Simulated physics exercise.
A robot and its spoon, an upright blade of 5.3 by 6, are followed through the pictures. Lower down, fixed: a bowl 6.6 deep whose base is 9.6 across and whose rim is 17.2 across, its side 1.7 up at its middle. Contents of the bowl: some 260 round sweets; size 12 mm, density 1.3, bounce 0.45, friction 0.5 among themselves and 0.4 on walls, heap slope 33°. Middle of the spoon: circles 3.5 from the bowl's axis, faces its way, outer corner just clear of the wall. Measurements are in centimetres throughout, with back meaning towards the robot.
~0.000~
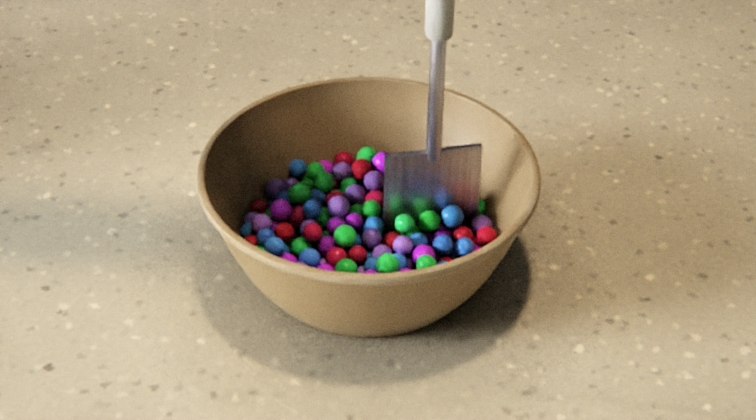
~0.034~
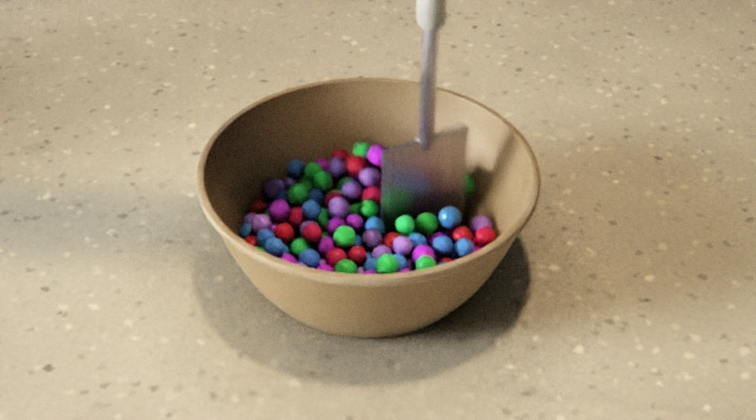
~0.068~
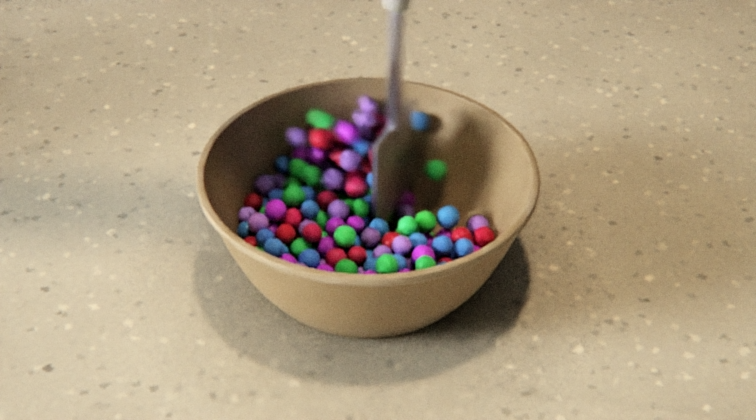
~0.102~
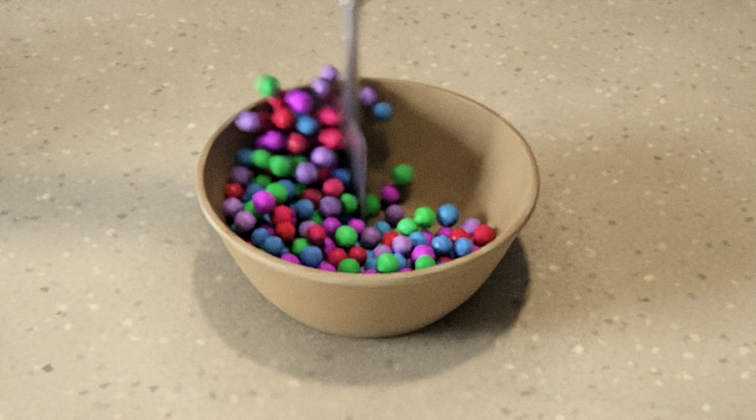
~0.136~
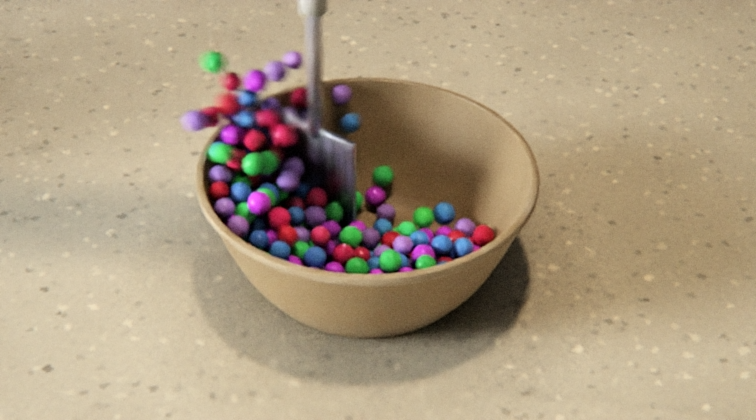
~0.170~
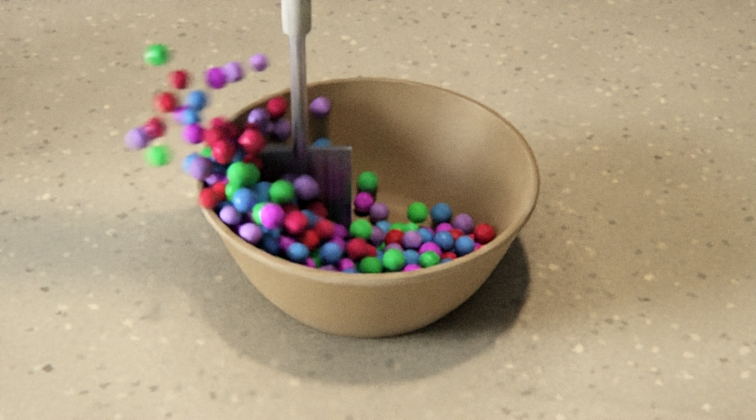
A wide tan bowl sits on a speckled beige counter, seen from above at an angle by a still camera. Small round sweets in red, green, blue, purple and pink fill its lower part, with a flat metal blade on an upright handle standing among them at the right. The blade sweeps around the back to the left, turning as it goes, heaping sweets against the left wall and flinging several over the rim.
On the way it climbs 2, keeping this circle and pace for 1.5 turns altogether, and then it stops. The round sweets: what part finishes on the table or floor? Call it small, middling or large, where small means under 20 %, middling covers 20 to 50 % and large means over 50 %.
I would call it middling.
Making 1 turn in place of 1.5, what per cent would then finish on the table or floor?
It would be near 25 per cent.
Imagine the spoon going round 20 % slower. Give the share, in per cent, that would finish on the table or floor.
25 %.
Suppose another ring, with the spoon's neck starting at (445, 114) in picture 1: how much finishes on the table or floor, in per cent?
I'd say around 30 per cent.
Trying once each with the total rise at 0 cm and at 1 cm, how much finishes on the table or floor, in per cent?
Roughly 45 percent, then roughly 40 percent.
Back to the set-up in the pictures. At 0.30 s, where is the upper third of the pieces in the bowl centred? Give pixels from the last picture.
Look near (471, 229) for its middle.
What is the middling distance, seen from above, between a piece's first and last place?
Roughly 10 cm.
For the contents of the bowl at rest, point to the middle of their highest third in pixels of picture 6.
I'd say close to (325, 220).
After 0.30 s, 307° round, highest piece 12 above the table; 199 in the bowl, 13 on the table or floor, 45 in flight or on the tool.
After 0.42 s, 88° round, highest piece 9 above the table; 175 in the bowl, 62 on the table or floor, 20 in flight or on the tool.
After 0.68 s, 180° round, highest piece 5 above the table; 167 in the bowl, 90 on the table or floor.
After 1.38 s, 180° round, highest piece 5 above the table; 167 in the bowl, 90 on the table or floor.
In the end, 167 in the bowl, 90 on the table or floor. That is 35 % on the table or floor.
